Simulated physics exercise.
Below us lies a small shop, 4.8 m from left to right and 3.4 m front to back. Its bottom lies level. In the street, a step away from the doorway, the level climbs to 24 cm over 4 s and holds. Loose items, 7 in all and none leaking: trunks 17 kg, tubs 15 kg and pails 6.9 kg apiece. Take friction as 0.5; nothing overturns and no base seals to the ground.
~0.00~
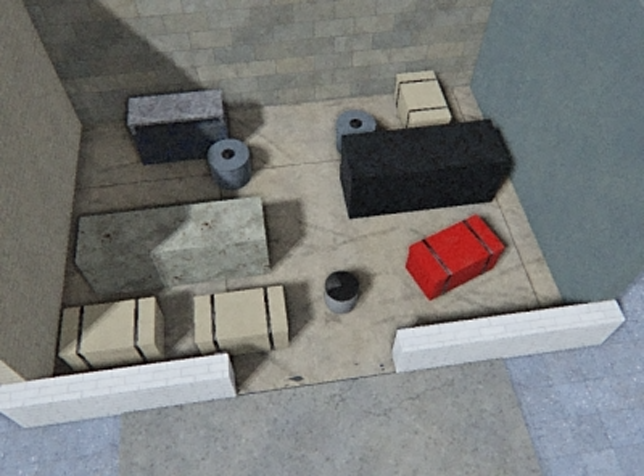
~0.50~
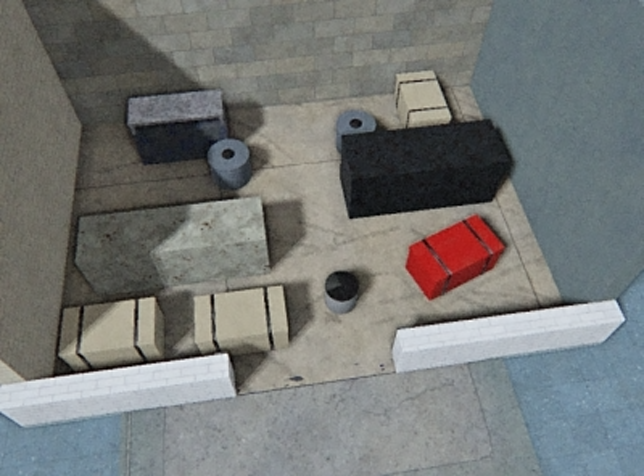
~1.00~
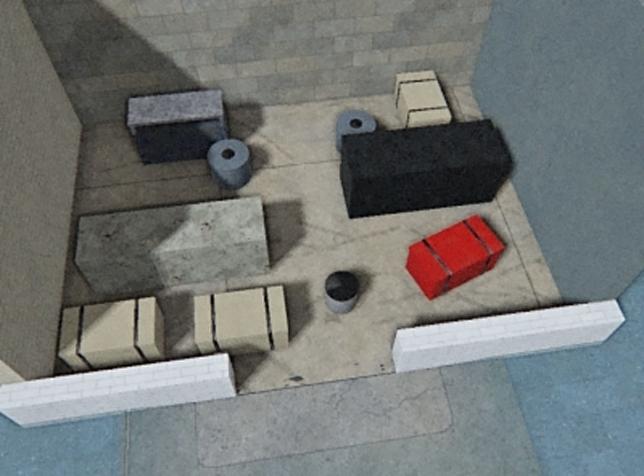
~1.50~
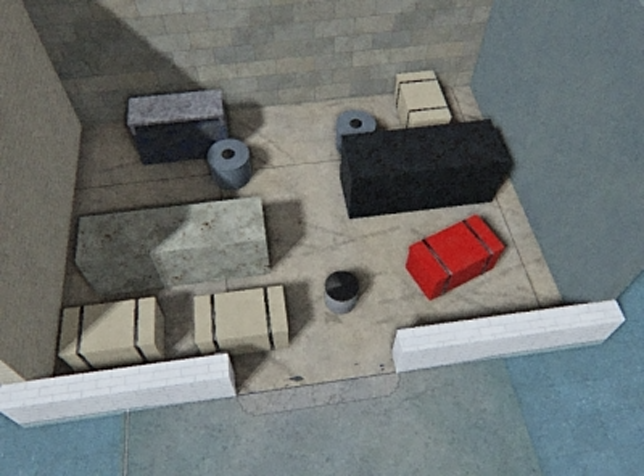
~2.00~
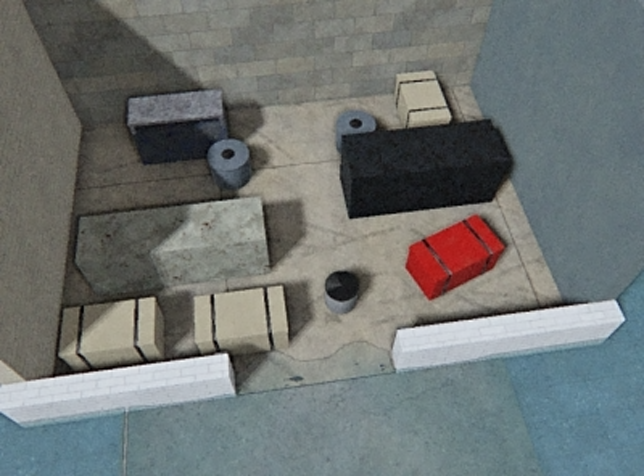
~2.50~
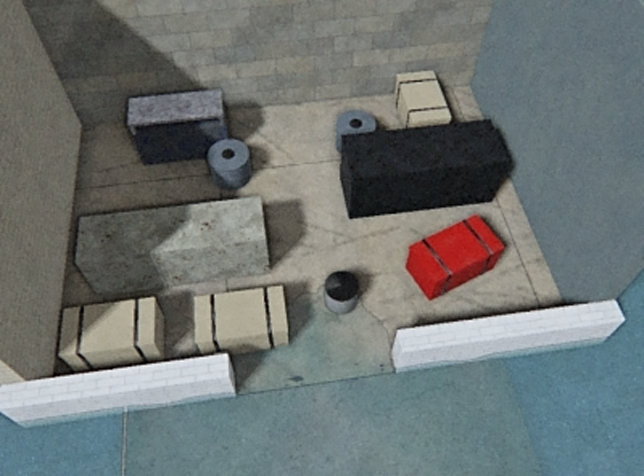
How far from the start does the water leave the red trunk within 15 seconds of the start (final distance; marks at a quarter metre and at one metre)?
The red trunk is nudged along.
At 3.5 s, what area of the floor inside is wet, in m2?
Roughly 3.0 m2.
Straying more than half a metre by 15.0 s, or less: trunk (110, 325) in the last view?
Answer: Under.
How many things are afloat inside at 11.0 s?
I count 7.
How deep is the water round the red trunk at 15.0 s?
About 14 cm.
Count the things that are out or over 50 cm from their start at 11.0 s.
3 of them.
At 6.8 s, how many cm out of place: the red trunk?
Roughly 20 cm by then.
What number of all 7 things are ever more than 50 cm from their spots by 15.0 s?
5 of them.
After 3.5 s the red trunk is near (457, 247), 0.0 m from its start, aground; 0 afloat.
After 6.8 s the red trunk is near (471, 261), 0.2 m from its start, aground; 3 afloat.
After 11.0 s the red trunk is near (437, 223), 0.3 m from its start, afloat; 7 afloat.
After 15.0 s the red trunk is near (398, 258), 0.6 m from its start, afloat; 7 afloat.
